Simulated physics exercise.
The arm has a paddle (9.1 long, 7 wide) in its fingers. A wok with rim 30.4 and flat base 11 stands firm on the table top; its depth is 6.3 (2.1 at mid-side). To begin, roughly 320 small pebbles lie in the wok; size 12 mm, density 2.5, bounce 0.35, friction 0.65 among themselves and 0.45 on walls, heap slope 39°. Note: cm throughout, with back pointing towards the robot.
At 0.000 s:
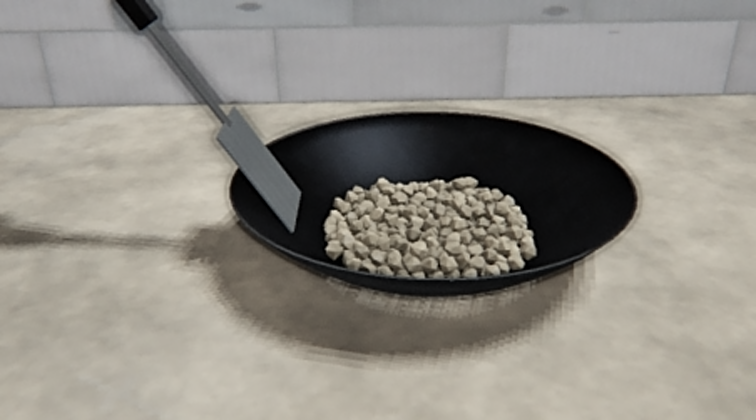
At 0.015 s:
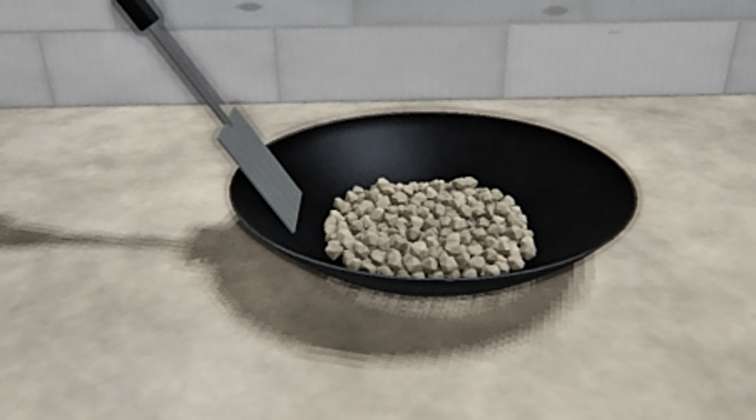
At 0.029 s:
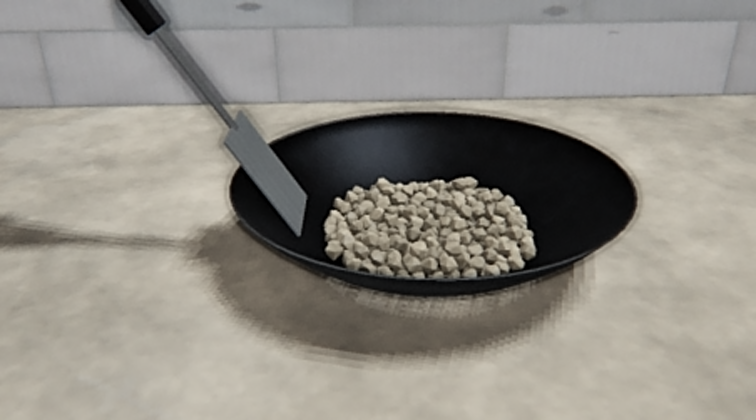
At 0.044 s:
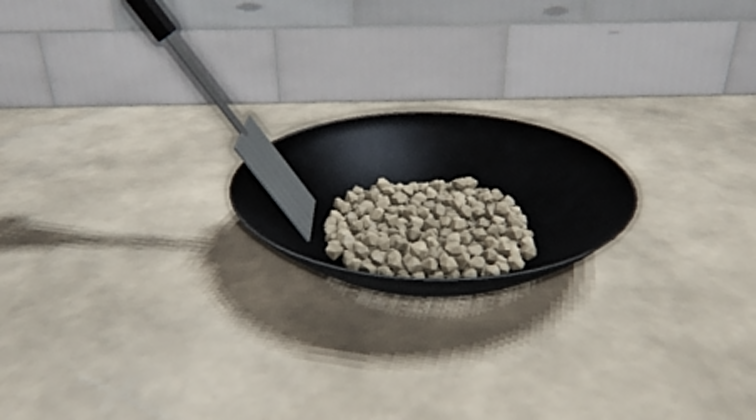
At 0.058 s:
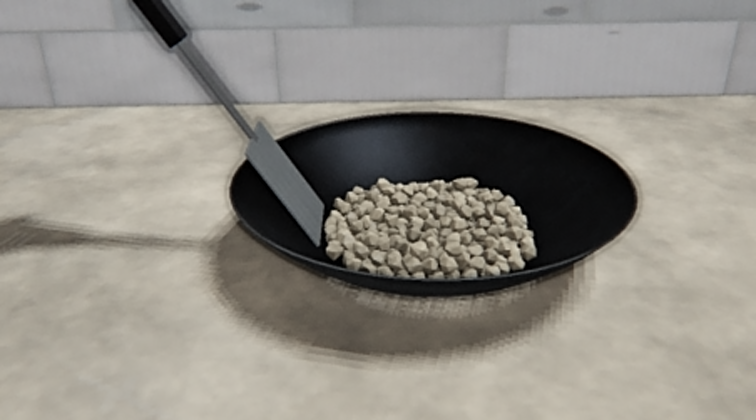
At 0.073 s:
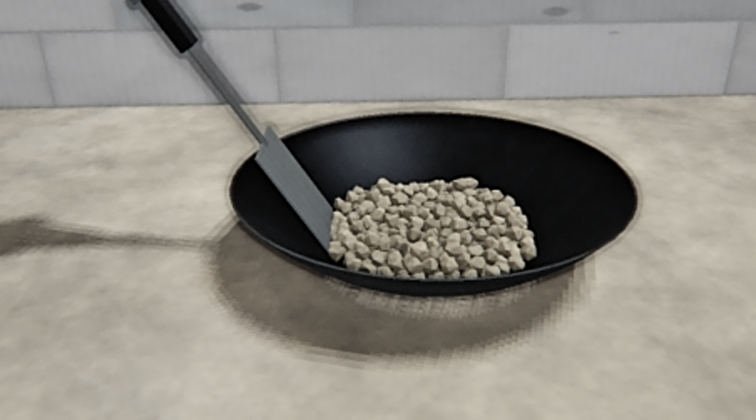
A gray paddle with a black handle starts at the left side of a black wok, apart from a heap of small pale pebbles. It slides a short way right and slightly down until its blade meets the heap's left edge, while the pebbles barely shift.
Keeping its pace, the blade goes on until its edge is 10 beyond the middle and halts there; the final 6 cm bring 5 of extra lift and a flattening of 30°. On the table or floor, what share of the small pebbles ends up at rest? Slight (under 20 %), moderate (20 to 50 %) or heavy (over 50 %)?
Slight.
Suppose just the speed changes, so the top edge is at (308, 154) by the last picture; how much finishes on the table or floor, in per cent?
About 25 per cent.
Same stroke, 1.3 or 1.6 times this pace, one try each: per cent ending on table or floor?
Estimates in order: 15 per cent, 20 per cent.
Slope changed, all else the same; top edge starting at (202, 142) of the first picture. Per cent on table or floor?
I'd estimate close to 10 per cent.
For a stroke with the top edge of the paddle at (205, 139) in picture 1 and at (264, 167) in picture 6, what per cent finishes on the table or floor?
It works out to about 15 %, more or less.
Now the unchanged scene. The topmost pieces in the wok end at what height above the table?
Height at rest: Roughly 6.5 cm.
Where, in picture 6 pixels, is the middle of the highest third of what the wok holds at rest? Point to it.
Look near (548, 203).
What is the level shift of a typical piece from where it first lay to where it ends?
6 cm.
By 0.21 s, sloping 58°, highest piece 5 above the table; 316 in the wok.
By 0.35 s, sloping 50°, highest piece 8 above the table; 313 in the wok, 3 on the blade or in flight.
By 0.62 s, sloping 28°, highest piece 8 above the table; 283 in the wok, 26 on the table or floor, 7 on the blade or in flight.
By 1.67 s, sloping 28°, highest piece 6 above the table; 282 in the wok, 34 on the table or floor.
Final count, 282 in the wok, 34 on the table or floor. That is 11 % on the table or floor.
